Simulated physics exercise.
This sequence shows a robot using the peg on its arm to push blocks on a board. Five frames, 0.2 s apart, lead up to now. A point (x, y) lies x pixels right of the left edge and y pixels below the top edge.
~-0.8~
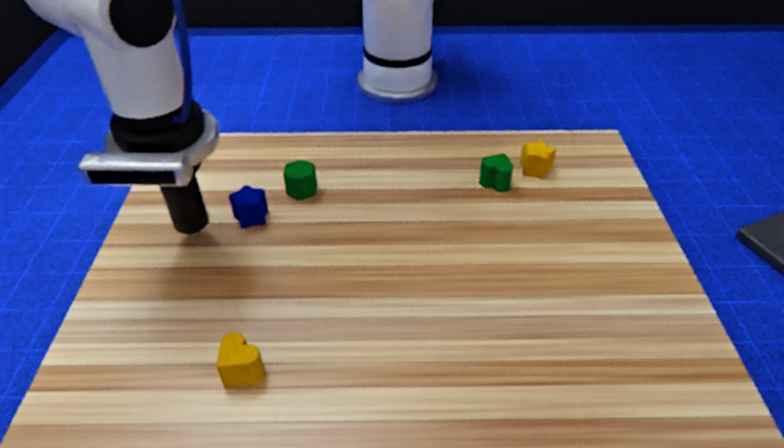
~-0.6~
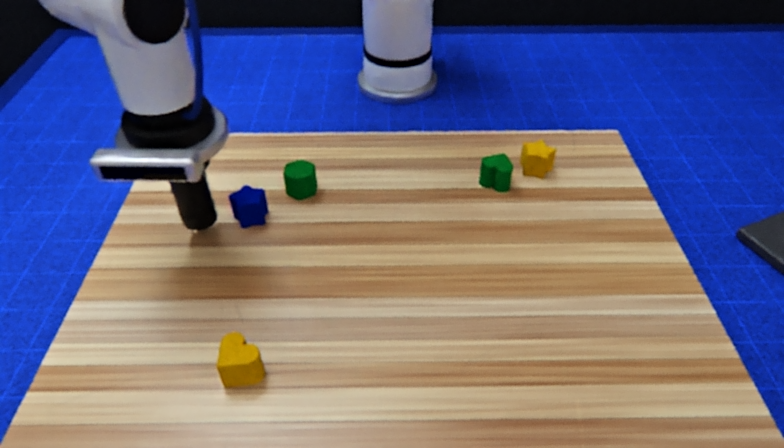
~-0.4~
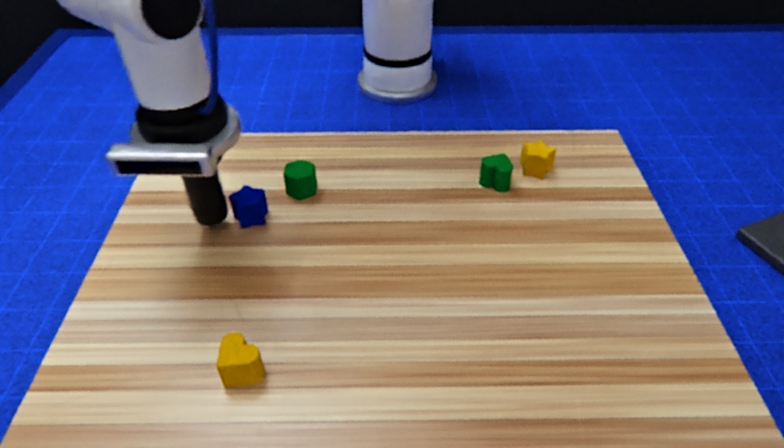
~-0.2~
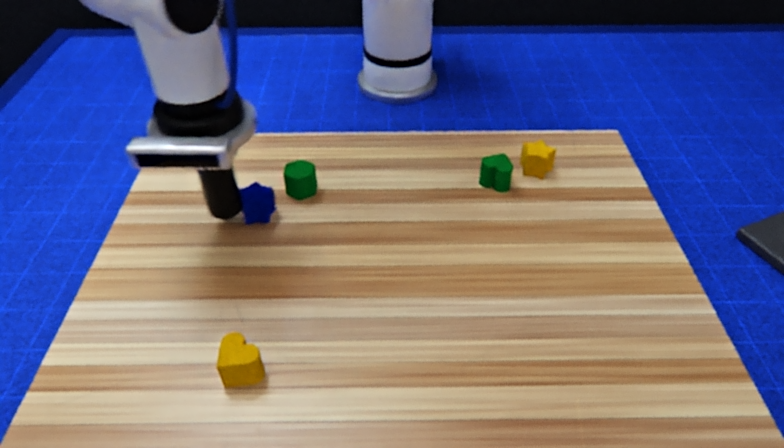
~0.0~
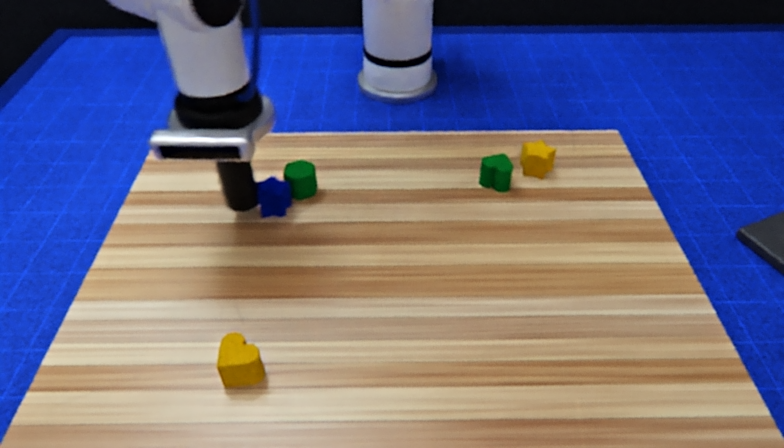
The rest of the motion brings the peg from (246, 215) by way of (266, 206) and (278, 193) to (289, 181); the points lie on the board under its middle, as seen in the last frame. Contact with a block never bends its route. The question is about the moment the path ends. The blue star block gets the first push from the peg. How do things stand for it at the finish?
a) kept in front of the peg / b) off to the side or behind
I'll go with b - off to the side or behind.
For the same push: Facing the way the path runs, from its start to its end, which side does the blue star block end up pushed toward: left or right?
The blue star block goes right.
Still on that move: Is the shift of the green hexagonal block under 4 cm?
That would be a no.
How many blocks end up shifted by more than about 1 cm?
I count two.
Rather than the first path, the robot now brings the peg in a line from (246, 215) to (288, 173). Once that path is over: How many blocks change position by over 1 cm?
Two blocks.
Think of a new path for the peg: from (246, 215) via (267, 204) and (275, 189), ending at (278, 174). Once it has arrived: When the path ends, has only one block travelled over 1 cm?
No, it doesn't check out.
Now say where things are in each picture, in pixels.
Peg tip at (192, 224); block tops, blue star block at (247, 195); green hexagonal block at (299, 168), in the first frame.
Peg at (201, 220); blocks unchanged, in the second frame.
Peg at (212, 215); blocks unchanged, in the third frame.
Peg at (226, 209); blue star block at (254, 192), in the fourth frame.
Peg at (243, 202); blue star block at (271, 186); green hexagonal block at (299, 168), in the fifth frame.
The first path, step by step. Halfway along, peg at (271, 187); blue star block at (299, 173); green hexagonal block at (320, 159).
At the end, peg at (287, 169); blue star block at (310, 166), turned 45° clockwise; green hexagonal block at (339, 155).
